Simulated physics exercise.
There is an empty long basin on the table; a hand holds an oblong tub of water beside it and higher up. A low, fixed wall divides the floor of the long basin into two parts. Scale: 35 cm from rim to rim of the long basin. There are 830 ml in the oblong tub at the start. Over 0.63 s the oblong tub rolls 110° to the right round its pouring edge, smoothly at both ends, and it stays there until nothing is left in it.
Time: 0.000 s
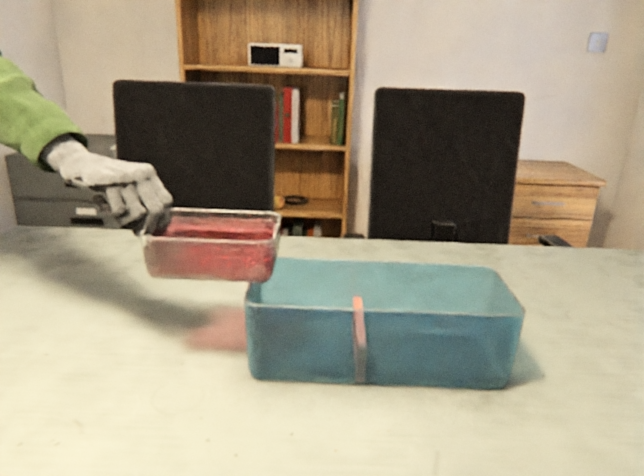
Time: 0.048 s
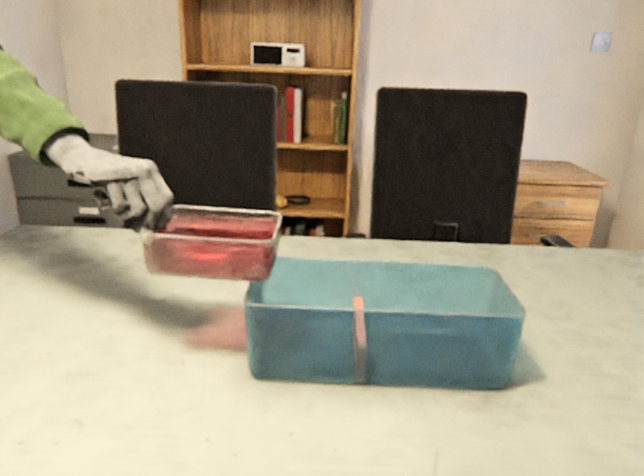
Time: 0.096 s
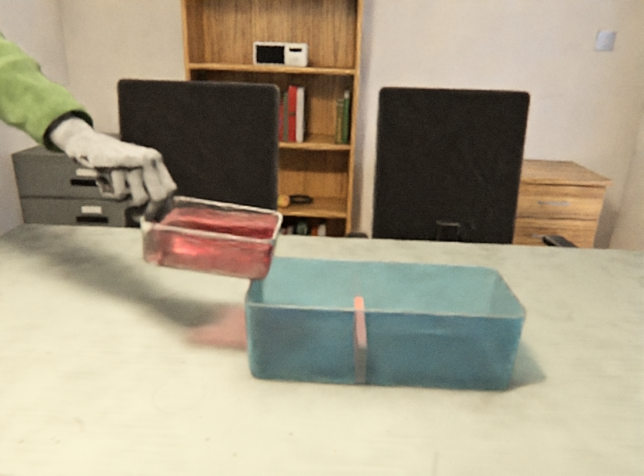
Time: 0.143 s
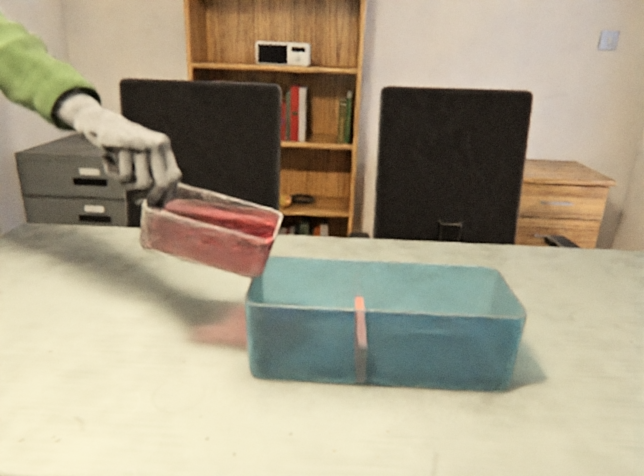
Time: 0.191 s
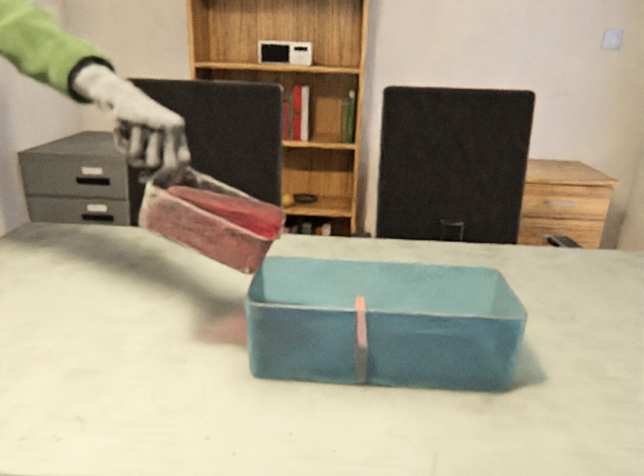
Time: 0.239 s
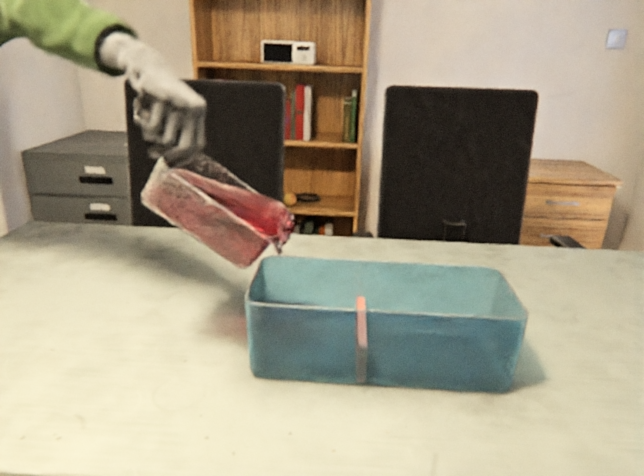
A long blue basin with a pink strip down its front stands on a pale table in an office, seen from across the tabletop. A grey hand in a green sleeve holds a clear tub of red liquid at upper left, before black chairs and a wooden bookcase. The hand rises, tilting the tub rightward until a little liquid crosses its lip, while the camera shifts slightly and the background drifts right.
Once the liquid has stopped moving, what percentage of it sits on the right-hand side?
About 50 per cent.
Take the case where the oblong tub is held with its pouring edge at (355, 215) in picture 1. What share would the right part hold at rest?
Result then: Approx. 80 %.
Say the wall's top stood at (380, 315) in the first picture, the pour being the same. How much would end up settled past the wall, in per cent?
In that case some 20 per cent.
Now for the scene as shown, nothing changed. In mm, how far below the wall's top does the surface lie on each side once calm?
Near 34 mm for the left and near 36 mm for the right.
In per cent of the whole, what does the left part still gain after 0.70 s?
It comes to some 5 per cent.
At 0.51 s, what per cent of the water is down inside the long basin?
Close to 32 in a hundred.
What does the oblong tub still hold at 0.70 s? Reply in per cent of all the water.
Roughly 0 per cent.
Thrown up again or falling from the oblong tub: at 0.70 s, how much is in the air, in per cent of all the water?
I'd put it at about 4 per cent of the liquid.
Then, 0.51 s in, the tilt is 100° and 13 per cent is still to pour, 31 is left of the wall and 1 right of it.
Then, 0.70 s in, the tilt is 110° and 0 per cent is still to pour, 36 is left of the wall and 54 right of it.
Then, 0.91 s in, the tilt is 110° and 0 per cent is still to pour, 40 is left of the wall and 39 right of it.
Then, 1.13 s in, the tilt is 110° and 0 per cent is still to pour, 41 is left of the wall and 50 right of it.
Finally, 41 per cent lies left of the wall, 50 right of it and 9 outside.
